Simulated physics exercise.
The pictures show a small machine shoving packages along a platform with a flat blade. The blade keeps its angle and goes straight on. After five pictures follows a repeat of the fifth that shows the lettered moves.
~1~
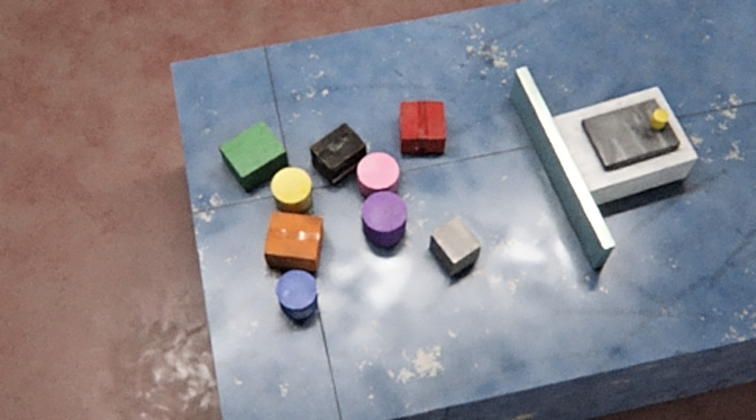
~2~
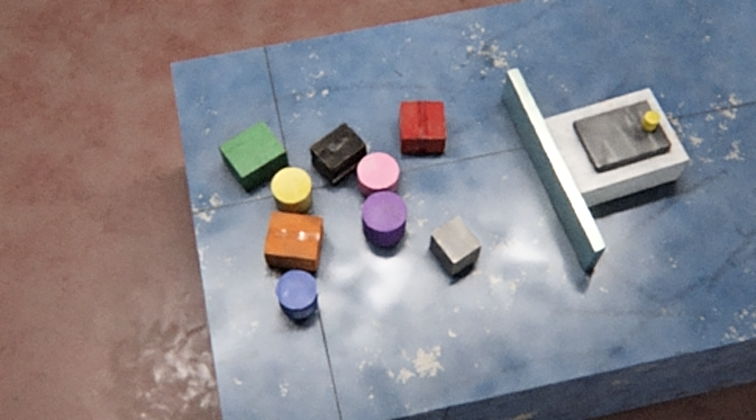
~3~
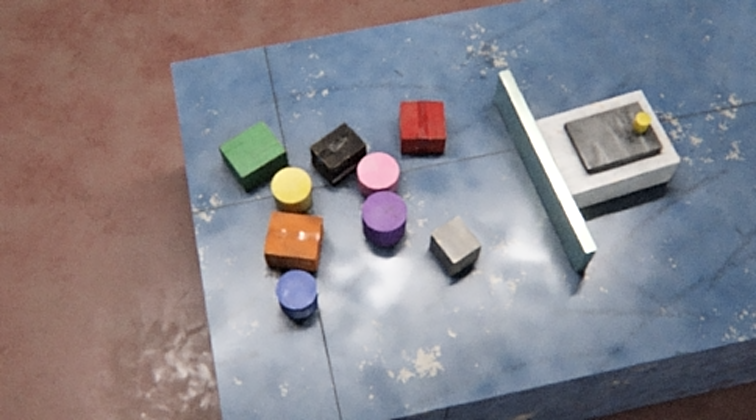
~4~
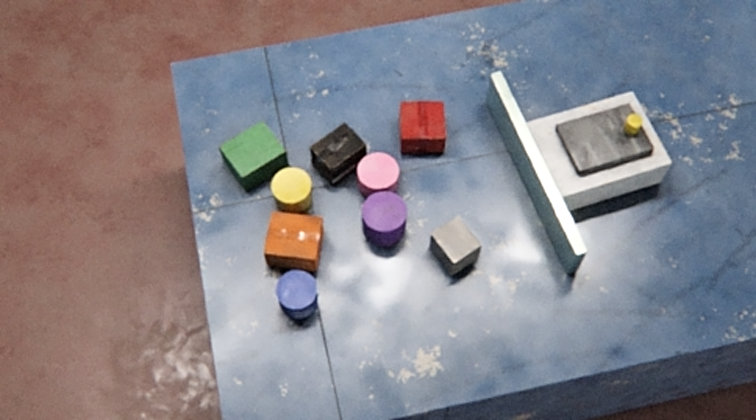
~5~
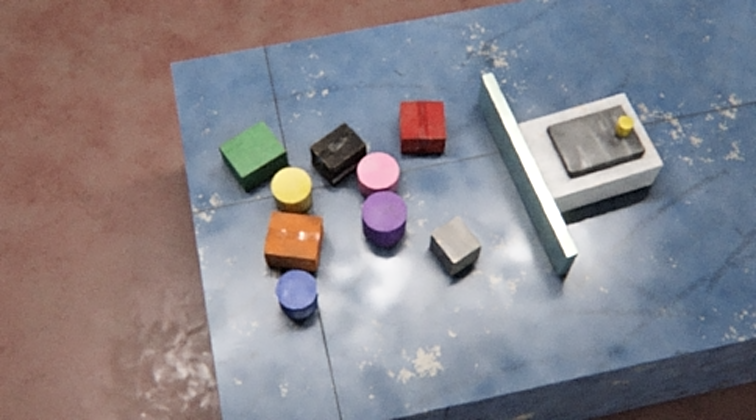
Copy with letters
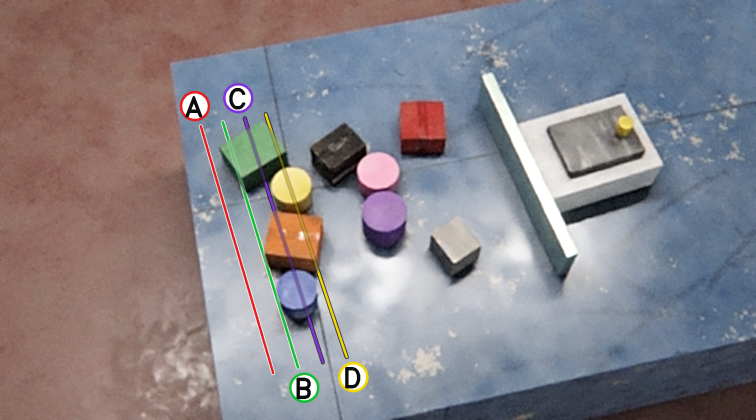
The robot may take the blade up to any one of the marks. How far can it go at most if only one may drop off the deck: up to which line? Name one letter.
The farthest such stop is C.
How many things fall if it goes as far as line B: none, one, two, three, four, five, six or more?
In all, four.
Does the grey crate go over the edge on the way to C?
No.
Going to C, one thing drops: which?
The green crate.
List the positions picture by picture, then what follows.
Red parcel (422, 127); blue pail (298, 295); grey crate (455, 246), in the first picture.
Robot (616, 136); green crate (254, 157), in the second picture.
Robot (607, 138); pink canister (378, 177), in the third picture.
Robot (599, 139); yellow pail (293, 194), in the fourth picture.
Robot (590, 141); red parcel (422, 127); blue pail (298, 295); grey crate (455, 246), in the fifth picture.
On the marked copy, A at (235, 242); B at (258, 237); C at (281, 232); D at (304, 228).
With C. Early on, robot (503, 158); grey crate (437, 249); red parcel (385, 137).
Further on, robot (417, 175); green crate (208, 164); black box (260, 170).
At the end, robot (349, 188); green crate over the edge; black box (193, 183); one fallen.
As for the rest, A drops five; B drops four; D is within the limit but short.
